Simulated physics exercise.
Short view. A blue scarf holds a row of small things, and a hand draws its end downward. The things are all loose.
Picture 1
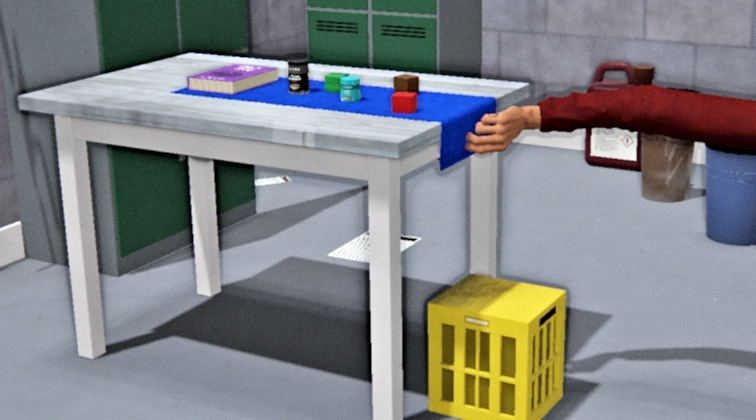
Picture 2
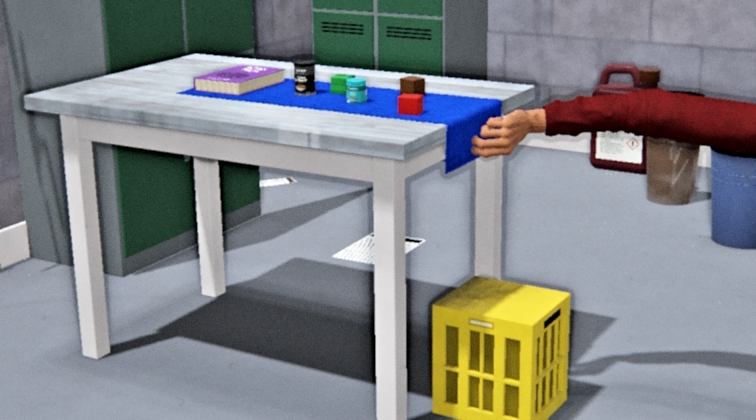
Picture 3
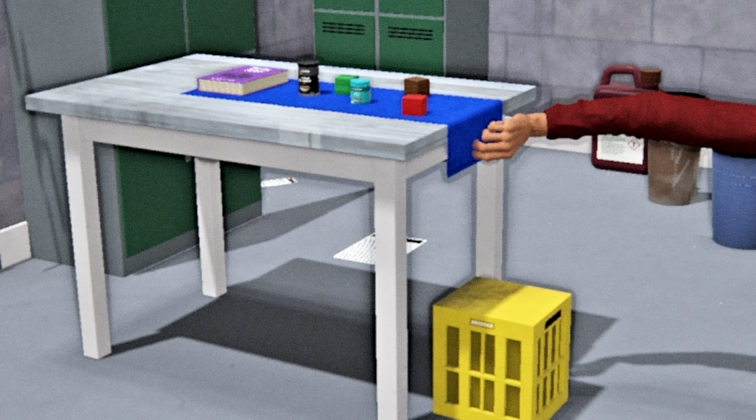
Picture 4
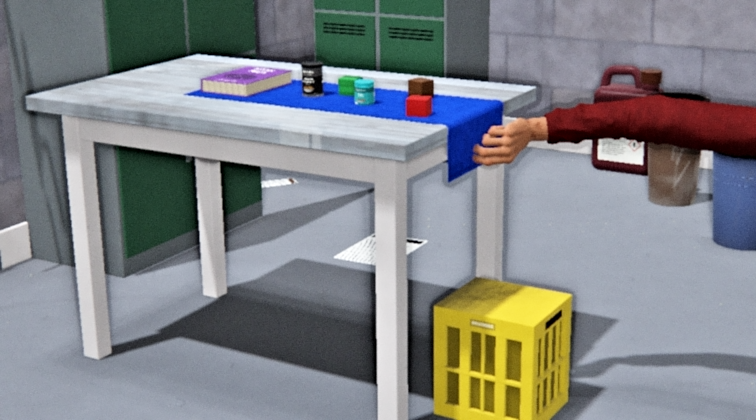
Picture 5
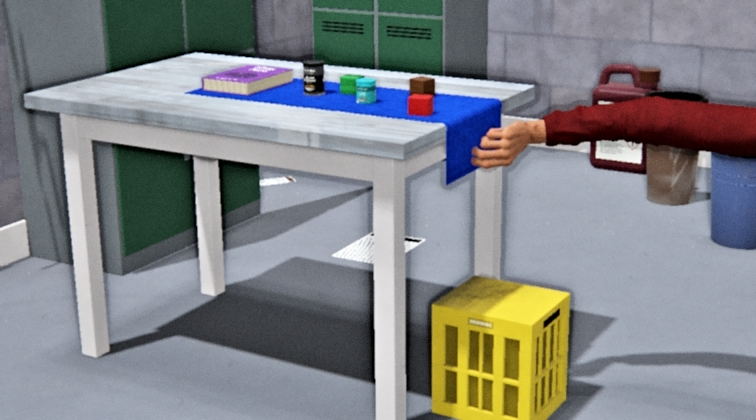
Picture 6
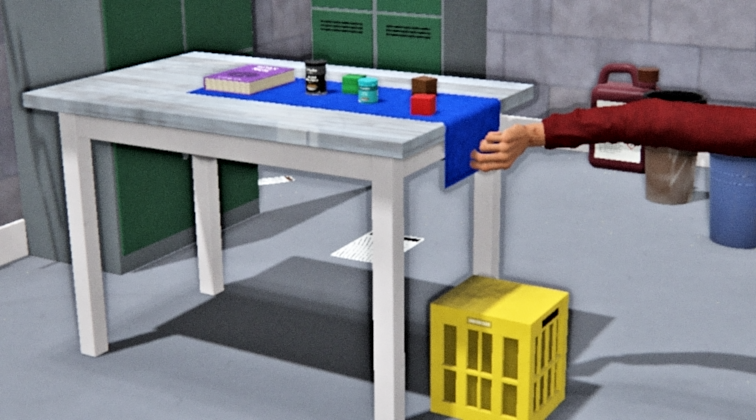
We see a hand in a red sleeve slowly draw the end of a blue scarf down over a table's edge, above a yellow crate, while the cubes and small containers on the cloth shift slightly to the right with it.
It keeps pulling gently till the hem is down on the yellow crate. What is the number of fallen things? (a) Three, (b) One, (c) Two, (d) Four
Three (a).
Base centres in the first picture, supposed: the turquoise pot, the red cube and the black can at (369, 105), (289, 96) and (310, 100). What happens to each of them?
The turquoise pot would end up off, the red cube would stay in place, the black can would stay in place.
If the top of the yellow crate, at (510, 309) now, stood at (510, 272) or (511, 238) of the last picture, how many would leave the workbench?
Totals 2, 1.
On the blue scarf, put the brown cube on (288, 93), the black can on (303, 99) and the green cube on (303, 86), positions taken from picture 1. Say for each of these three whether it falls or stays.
Start with the brown cube, which is kept; next the black can, which is kept; last the green cube, which is kept.
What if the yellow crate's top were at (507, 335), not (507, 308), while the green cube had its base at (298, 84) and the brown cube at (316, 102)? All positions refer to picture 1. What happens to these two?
Green cube: Still up. Brown cube: Off.
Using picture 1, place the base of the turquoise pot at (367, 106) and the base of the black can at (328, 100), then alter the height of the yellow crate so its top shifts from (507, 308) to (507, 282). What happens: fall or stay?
The turquoise pot is carried off, the black can holds on.
A little later, hem near (475, 244); red cube gone.
Next, hem on the crate; red cube, brown cube and turquoise pot gone.
When it is over, hem on the crate; red cube, brown cube and turquoise pot gone. The answer is three.
